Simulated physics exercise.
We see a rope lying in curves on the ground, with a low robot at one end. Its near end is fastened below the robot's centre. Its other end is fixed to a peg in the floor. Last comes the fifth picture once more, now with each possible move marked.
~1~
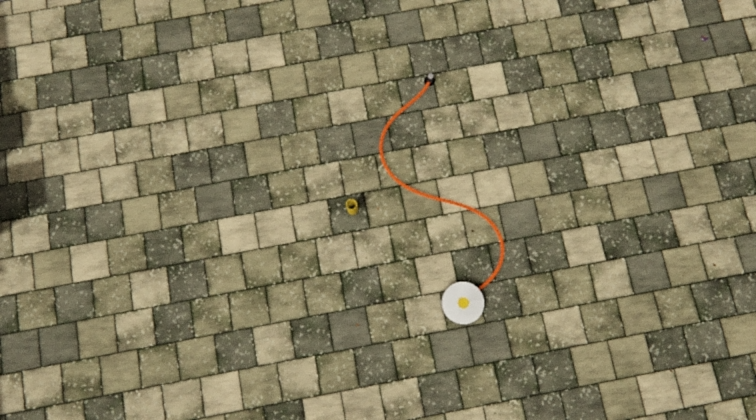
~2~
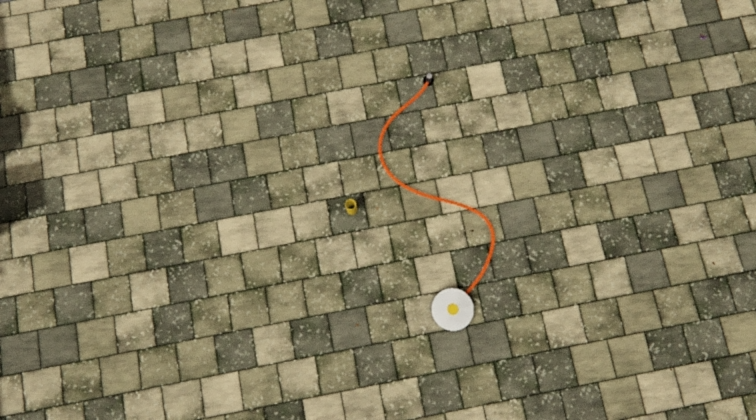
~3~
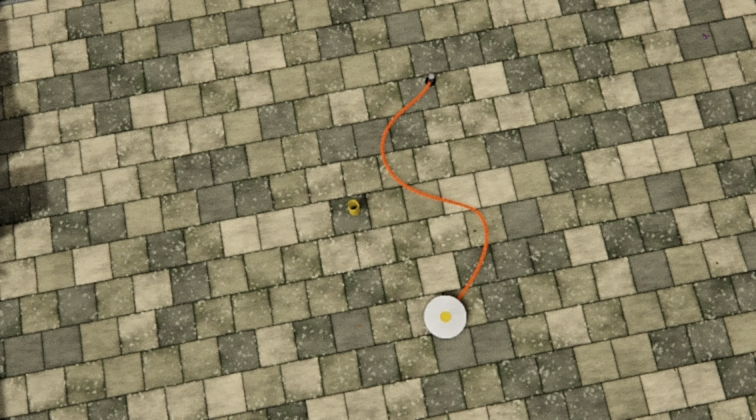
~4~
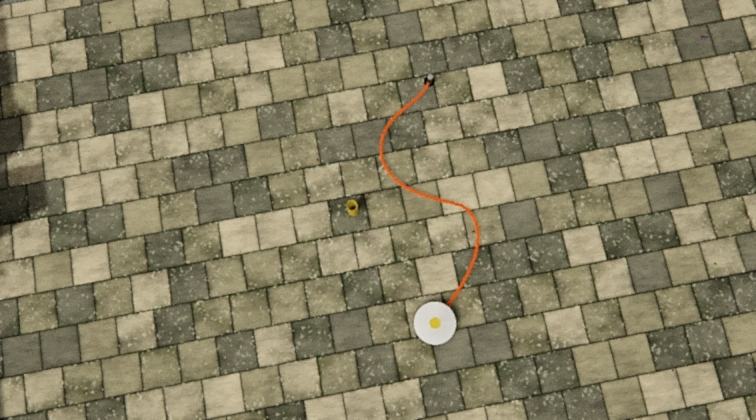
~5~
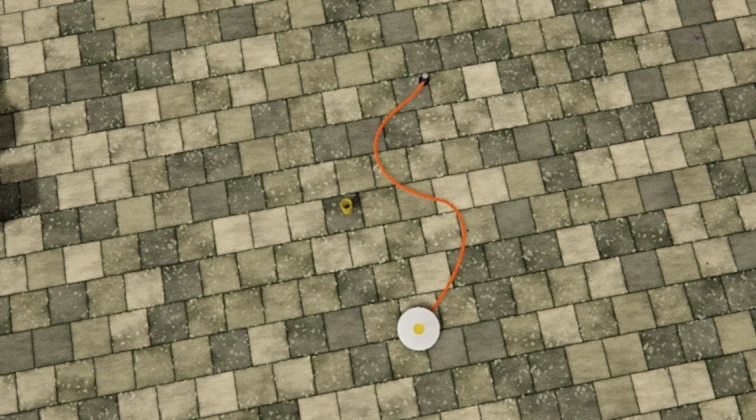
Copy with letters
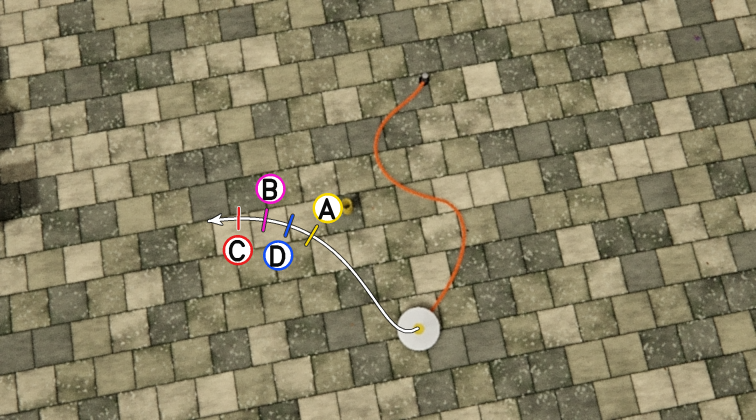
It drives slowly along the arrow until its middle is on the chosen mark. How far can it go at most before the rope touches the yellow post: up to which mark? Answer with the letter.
At C, and not beyond.
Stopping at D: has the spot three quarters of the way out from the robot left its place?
By then, no.
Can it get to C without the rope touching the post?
Yes.
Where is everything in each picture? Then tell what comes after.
The first frame shows robot (462, 303); peg (430, 79); yellow post (352, 207).
The second frame shows robot (452, 309); peg (429, 78).
The third frame shows robot (445, 317); peg (431, 79).
The fourth frame shows robot (435, 323); peg (430, 79).
The fifth frame shows robot (418, 329); peg (425, 78); yellow post (347, 207).
On the marked copy, A at (312, 236); B at (265, 220); C at (239, 218); D at (289, 226); the route from (418, 328) via (328, 247) to (209, 221).
Following C. Soon after the start, robot (361, 281), middle of the rope (421, 195).
Later, robot (302, 230), middle of the rope (421, 195).
In the end, robot (237, 217), middle of the rope (405, 203); nothing has been touched.
As for the rest, A is safe but short; B is safe but short; D is safe but short.
